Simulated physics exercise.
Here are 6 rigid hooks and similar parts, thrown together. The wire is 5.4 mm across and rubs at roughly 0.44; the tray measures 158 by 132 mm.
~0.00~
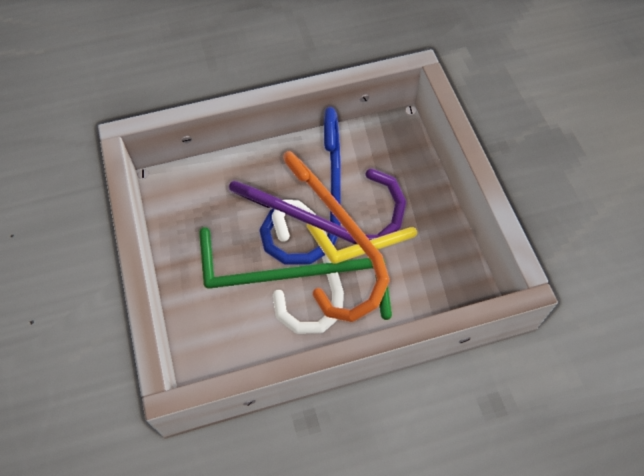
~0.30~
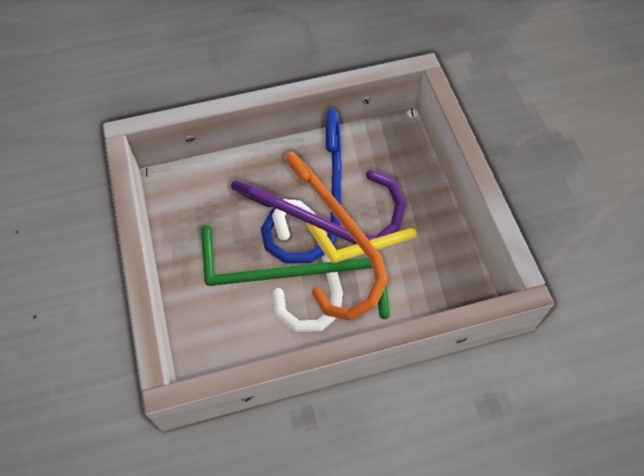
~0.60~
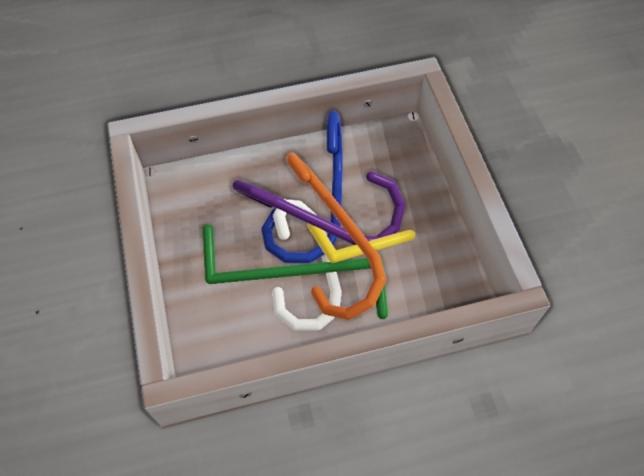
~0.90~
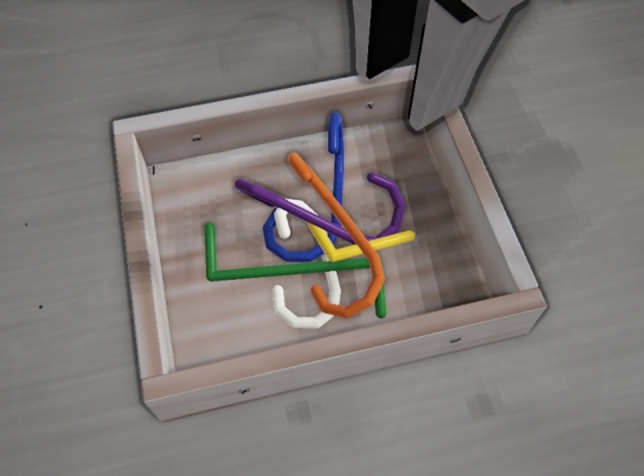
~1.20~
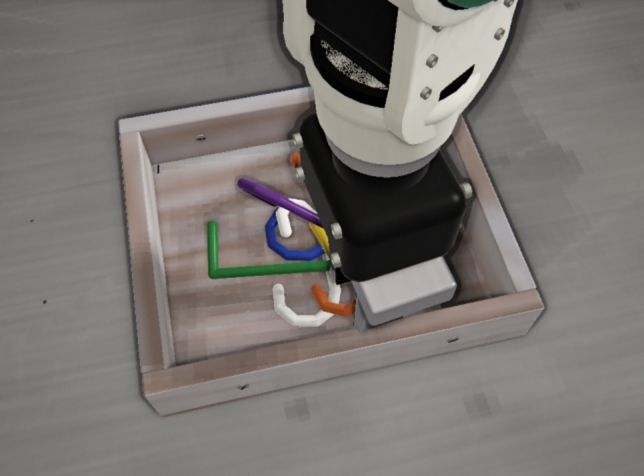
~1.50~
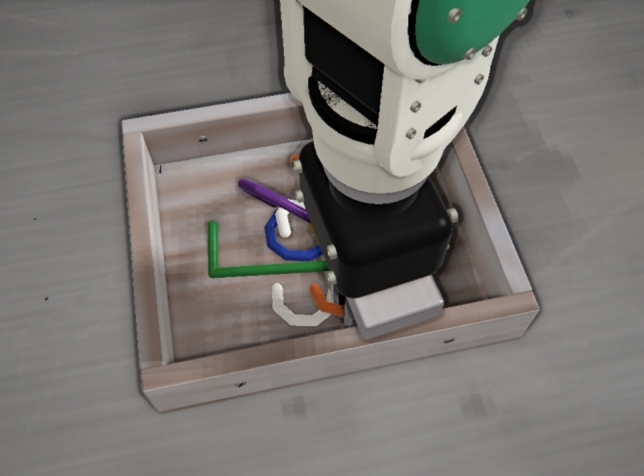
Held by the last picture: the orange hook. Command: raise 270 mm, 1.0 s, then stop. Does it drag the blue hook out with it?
Blue hook: Remains below.
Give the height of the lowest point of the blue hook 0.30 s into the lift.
About 0 mm.
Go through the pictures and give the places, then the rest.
Fingers out of view, 223 mm above the grip; blue hook from (274, 214) to (330, 146), passing over white hook, under purple hook, under yellow key; orange hook from (318, 294) to (303, 176), passing over white hook, over green crank, over blue hook, in the first picture.
Fingers out of view, 223 mm above the grip; green crank from (206, 231) to (385, 314), passing under orange hook; white hook from (278, 294) to (284, 235), passing under blue hook, under purple hook, under yellow key, in the second picture.
Fingers out of view, 208 mm above the grip; orange hook from (317, 292) to (305, 176), passing over white hook, over green crank, over blue hook; purple hook from (371, 177) to (271, 203), passing over white hook, over blue hook, over yellow key, in the third picture.
Fingers (412, 65) 111 mm above the grip; yellow key from (313, 224) to (410, 236), passing over white hook, over blue hook, under purple hook; blue hook from (278, 213) to (333, 149), passing over white hook, under purple hook, under yellow key, in the fourth picture.
Fingers (365, 289) 14 mm above the grip, in the fifth picture.
Fingers (361, 303) closed on the orange hook, in the sixth picture.
By 1.80 s, lowest point more than 20 mm over the tray floor, orange hook 61 mm.
By 2.05 s, lowest point more than 20 mm over the tray floor, orange hook 162 mm.
By 2.50 s, lowest point more than 20 mm over the tray floor, orange hook 276 mm.
Finally, hanging orange hook 276 mm; the other 5 are down.
